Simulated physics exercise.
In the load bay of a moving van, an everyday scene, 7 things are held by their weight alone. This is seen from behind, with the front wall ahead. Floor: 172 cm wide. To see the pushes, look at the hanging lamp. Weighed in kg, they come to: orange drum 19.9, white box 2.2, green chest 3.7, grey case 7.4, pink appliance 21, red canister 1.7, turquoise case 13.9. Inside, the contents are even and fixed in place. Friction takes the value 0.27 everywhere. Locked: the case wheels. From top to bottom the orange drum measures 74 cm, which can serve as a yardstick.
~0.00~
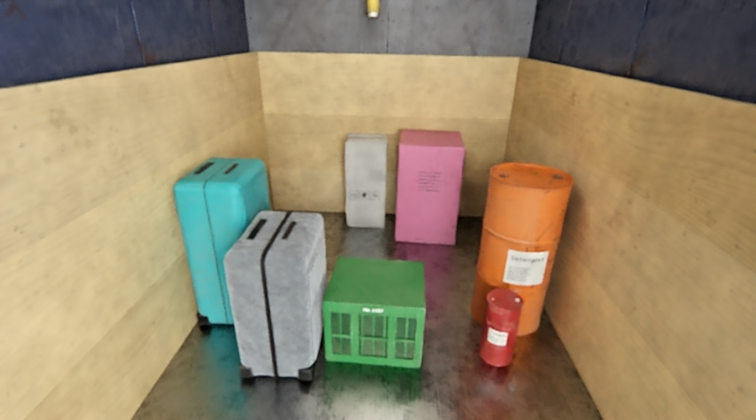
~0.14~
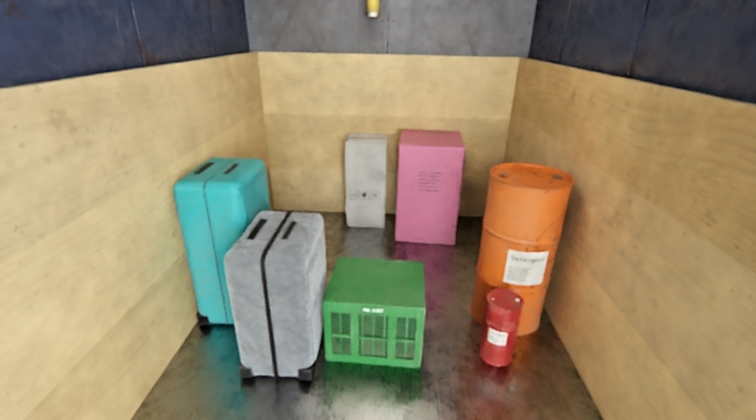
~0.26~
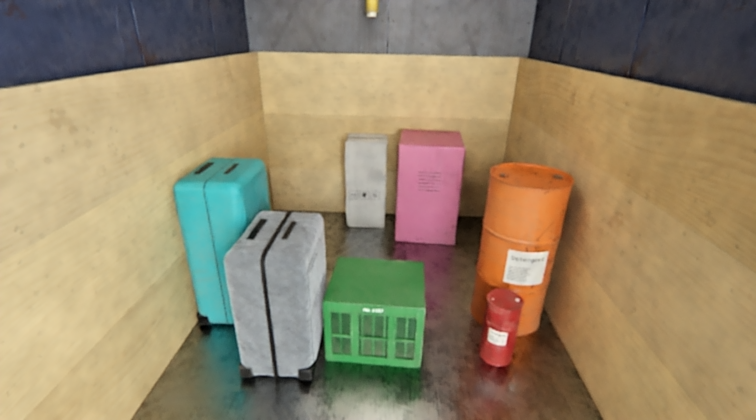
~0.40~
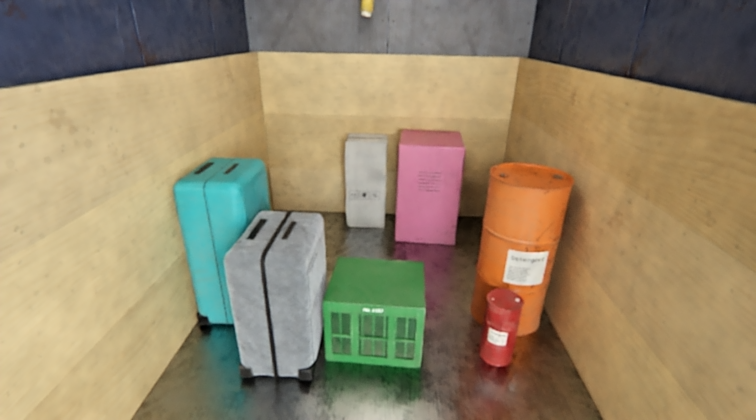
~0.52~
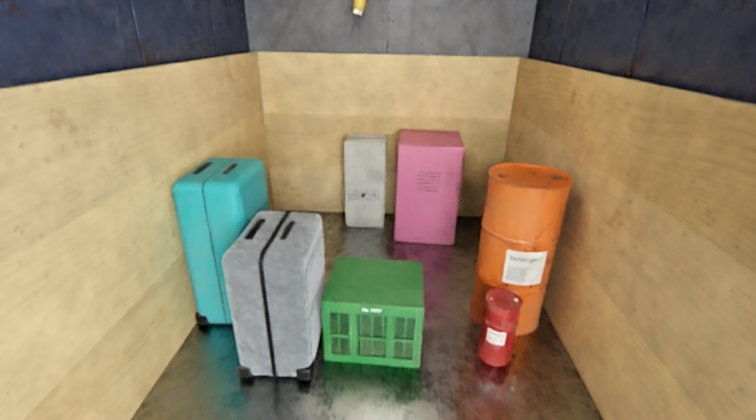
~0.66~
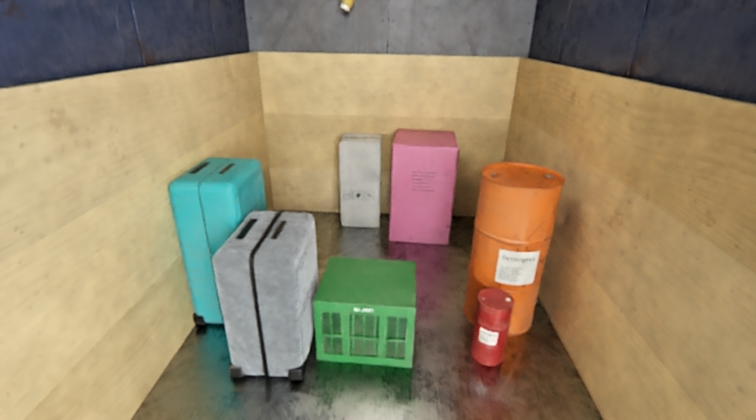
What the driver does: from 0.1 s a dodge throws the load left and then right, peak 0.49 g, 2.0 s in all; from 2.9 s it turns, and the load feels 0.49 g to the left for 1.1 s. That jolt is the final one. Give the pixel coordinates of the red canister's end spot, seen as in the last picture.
Its end spot is about (420, 325).
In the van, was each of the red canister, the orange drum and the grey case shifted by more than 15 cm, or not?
Note: Red canister departs its position. Orange drum departs its position. Grey case is left in place.
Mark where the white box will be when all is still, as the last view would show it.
Resting point, approx. (283, 179) px.
After 1.06 s, smooth; red canister slid 21 cm near (452, 325); white box slid 22 cm; pink appliance slid 22 cm.
After 1.96 s, push 0.14 g right; red canister slid 4 cm near (490, 327); turquoise case slid 16 cm; grey case slid 14 cm.
After 3.46 s, push 0.49 g left; red canister slid 15 cm near (465, 326); white box slid 16 cm; pink appliance slid 15 cm.
After 3.66 s, push 0.49 g left; red canister slid 34 cm near (420, 324); white box slid 36 cm; pink appliance slid 36 cm.
At rest (4.6 s), not toppled but over 15 cm from the start, orange drum, white box, pink appliance and red canister; the other 3 in place, give or take 15 cm. In the last view, red canister near (421, 325).
